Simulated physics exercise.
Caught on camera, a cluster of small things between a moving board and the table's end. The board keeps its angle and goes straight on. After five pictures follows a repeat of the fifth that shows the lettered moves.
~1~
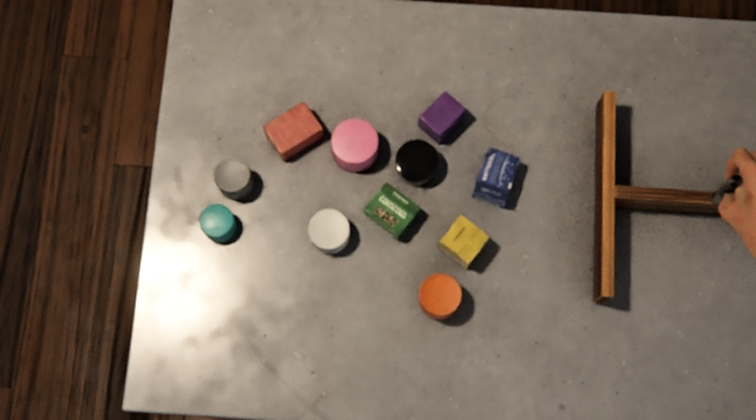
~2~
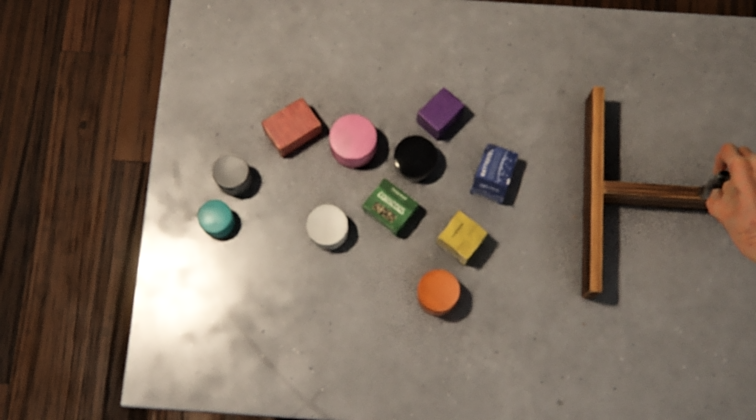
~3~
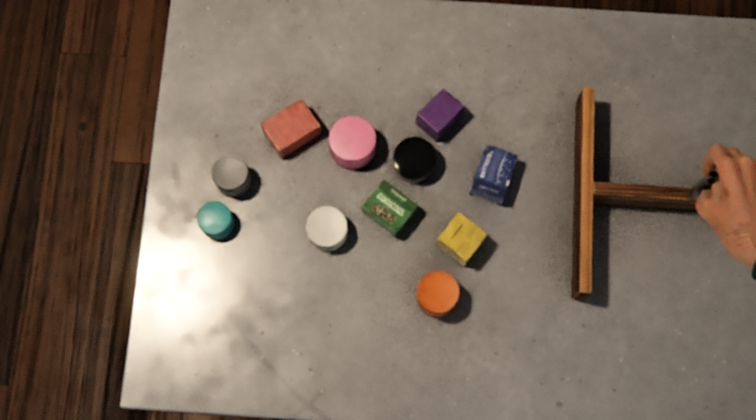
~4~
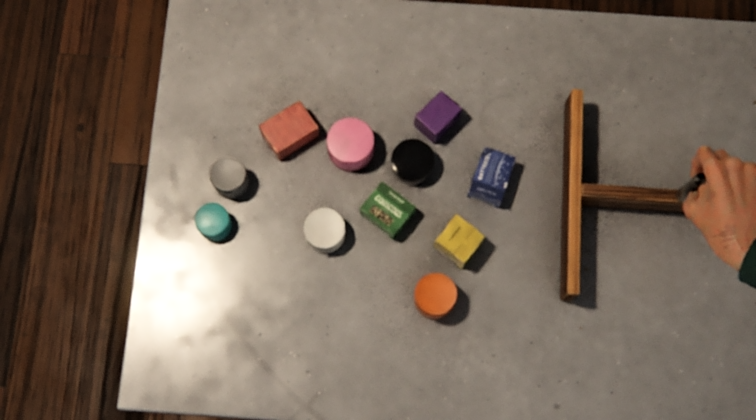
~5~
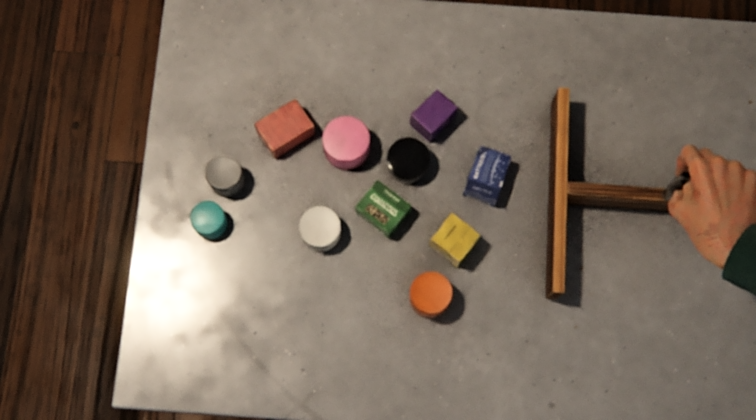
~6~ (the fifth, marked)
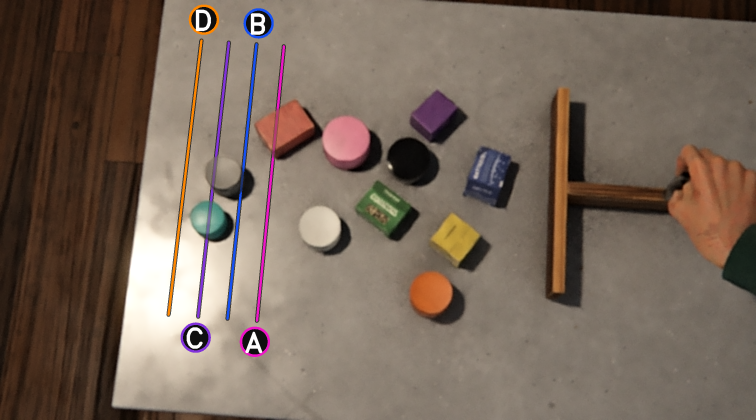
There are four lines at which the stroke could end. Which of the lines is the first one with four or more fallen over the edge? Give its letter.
The first such stop is D.
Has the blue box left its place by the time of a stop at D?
Yes.
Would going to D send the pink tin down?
Yes.
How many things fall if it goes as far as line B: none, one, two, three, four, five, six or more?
The count is none.
On the marked copy, A at (271, 179); B at (242, 177); C at (214, 175); D at (186, 173).
Taking D. A third of the way, board (426, 178); orange tub (401, 304); red block (281, 127).
Two thirds of the way, board (292, 169); grey jar (201, 183); red block (215, 89).
When it is over, board (184, 161); grey jar over the edge; green packet over the edge; six fallen.
As for the rest, A drops none; B drops none; C drops only two.
